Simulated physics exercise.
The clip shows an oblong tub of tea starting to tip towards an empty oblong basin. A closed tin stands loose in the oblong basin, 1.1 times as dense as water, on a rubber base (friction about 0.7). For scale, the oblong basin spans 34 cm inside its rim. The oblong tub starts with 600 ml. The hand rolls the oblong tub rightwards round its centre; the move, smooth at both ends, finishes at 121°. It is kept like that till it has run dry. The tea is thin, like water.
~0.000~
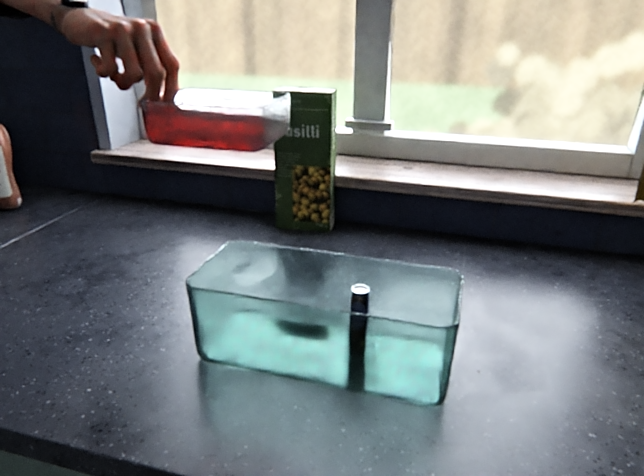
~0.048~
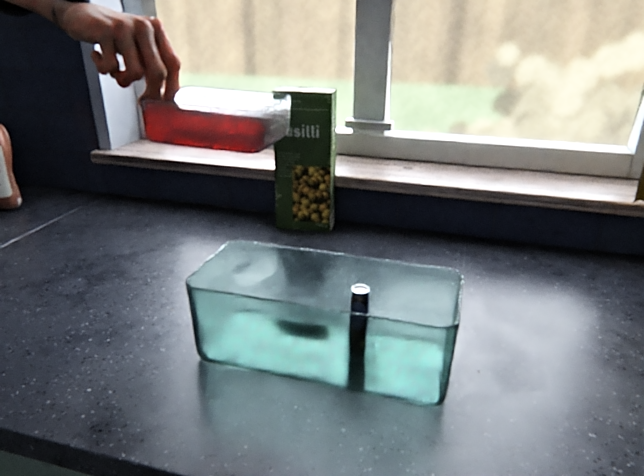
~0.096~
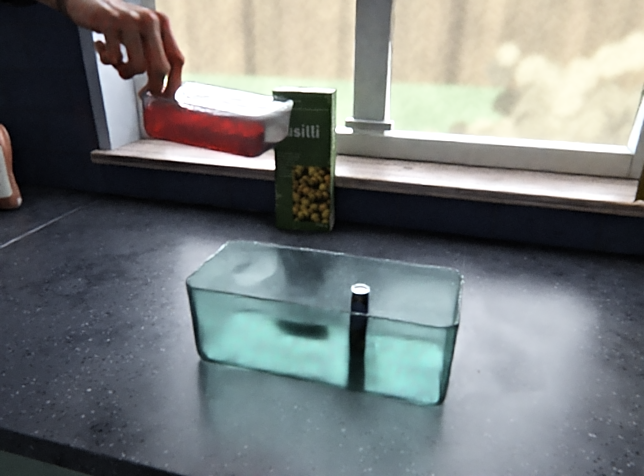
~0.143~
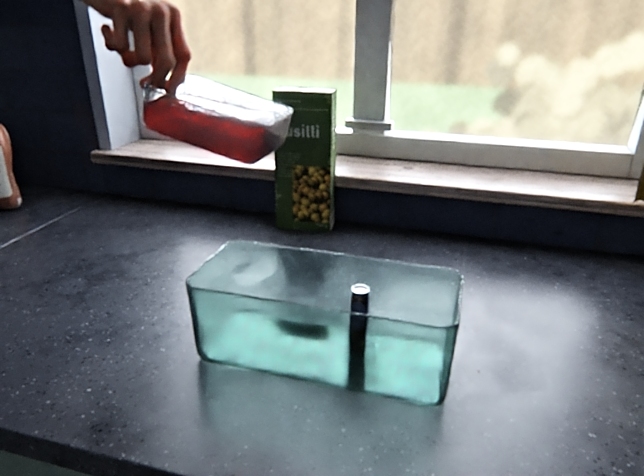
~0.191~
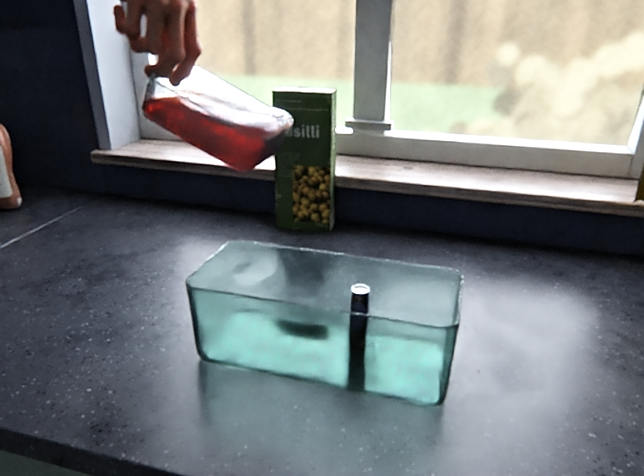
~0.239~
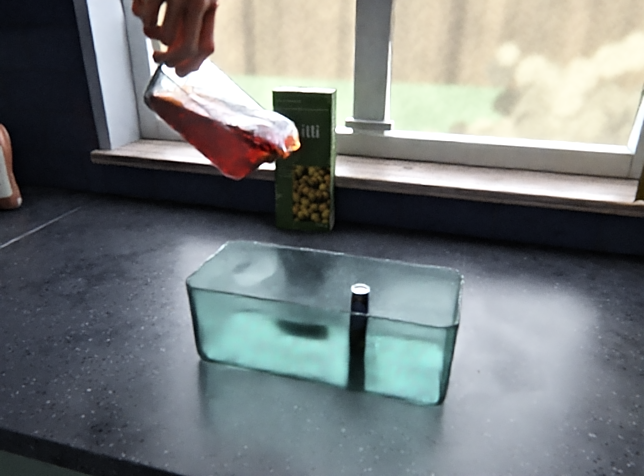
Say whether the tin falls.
The tin topples.
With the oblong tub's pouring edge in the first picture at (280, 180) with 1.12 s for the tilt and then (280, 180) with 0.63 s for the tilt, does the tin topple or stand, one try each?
First it stays up; then it remains upright.
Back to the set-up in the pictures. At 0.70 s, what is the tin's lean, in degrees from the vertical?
About 10°.
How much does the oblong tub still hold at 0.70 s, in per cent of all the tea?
About 0 per cent.
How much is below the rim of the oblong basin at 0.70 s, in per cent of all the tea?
Near 86 in a hundred.
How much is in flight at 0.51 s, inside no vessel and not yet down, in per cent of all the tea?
About 46 per cent.
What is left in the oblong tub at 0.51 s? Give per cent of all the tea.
Some 3 per cent.
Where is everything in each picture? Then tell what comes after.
It leans 0°; its right rim is at (276, 102); the tea meets the walls at (168, 101) and (277, 108); the oblong basin's rim runs from (208, 262) to (460, 299); the tin's top is at (360, 292), in the first picture.
It leans 2°; its right rim is at (277, 104); the tea meets the walls at (168, 100) and (277, 109), in the second picture.
It leans 7°; its right rim is at (278, 110); the tea meets the walls at (168, 98) and (278, 111), in the third picture.
It leans 15°; its right rim is at (279, 120); the tea meets the walls at (169, 95) and (280, 115), in the fourth picture.
It leans 25°; its right rim is at (279, 132); the tea meets the walls at (169, 92) and (269, 118); 5 per cent is over the edge, in the fifth picture.
It leans 38°; its right rim is at (275, 145); the tea meets the walls at (170, 88) and (262, 122); 14 per cent is over the edge, in the sixth picture.
After 0.51 s the tilt is 110° and 3 per cent is still to pour; the tin stands where it began.
After 0.70 s the tilt is 121° and 0 per cent is still to pour; the tin leans 12°.
After 0.91 s the tilt is 121° and 0 per cent is still to pour; the tin leans 17°.
After 1.13 s the tilt is 121° and 0 per cent is still to pour; the tin lies on its side.
In the end the tin lies on its side.
